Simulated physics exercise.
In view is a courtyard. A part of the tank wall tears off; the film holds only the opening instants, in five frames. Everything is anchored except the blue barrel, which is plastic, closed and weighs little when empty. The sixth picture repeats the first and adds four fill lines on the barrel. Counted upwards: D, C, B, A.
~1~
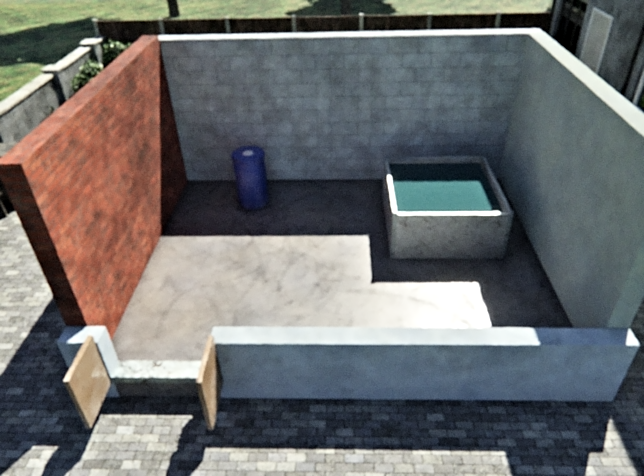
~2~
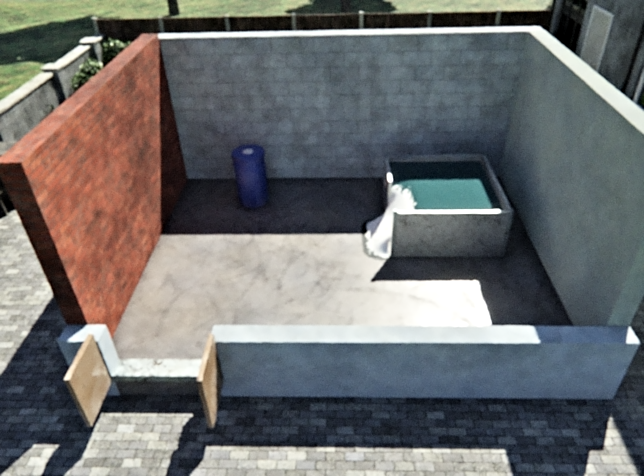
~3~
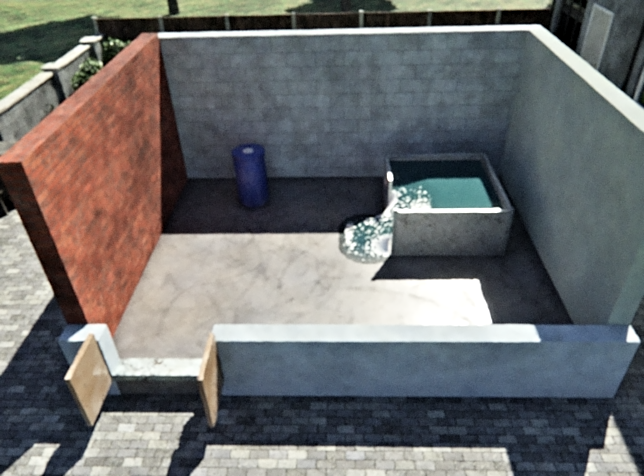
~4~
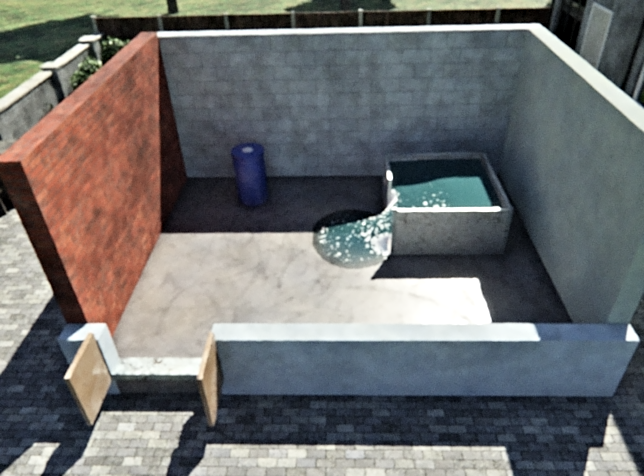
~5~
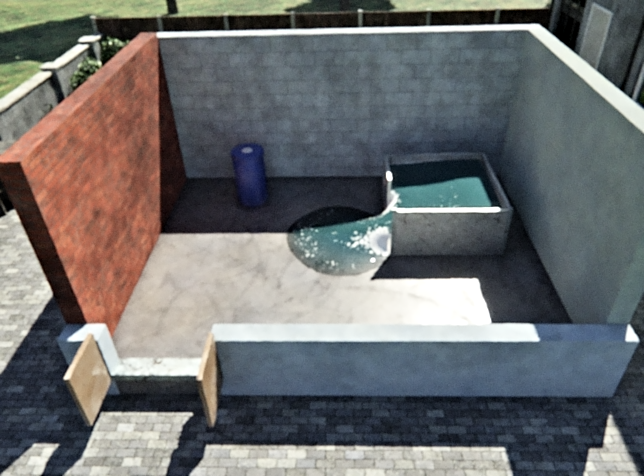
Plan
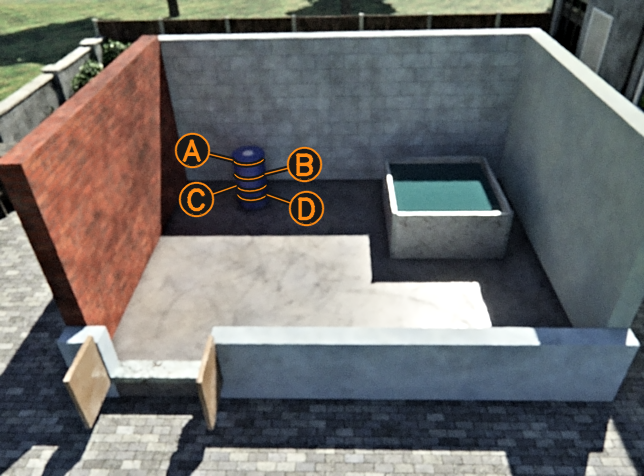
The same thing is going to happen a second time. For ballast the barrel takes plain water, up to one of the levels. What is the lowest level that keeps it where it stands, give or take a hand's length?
I would pick mark D.
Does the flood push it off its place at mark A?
No.
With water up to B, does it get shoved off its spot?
No.
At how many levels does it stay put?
All four.
In orange, A at (246, 165); B at (248, 179); C at (249, 191); D at (250, 200); from the bottom up D, C, B, A.
If A is chosen, it does not move.
If B is chosen, it does not move.
If C is chosen, it does not move.
If D is chosen, it does not move.
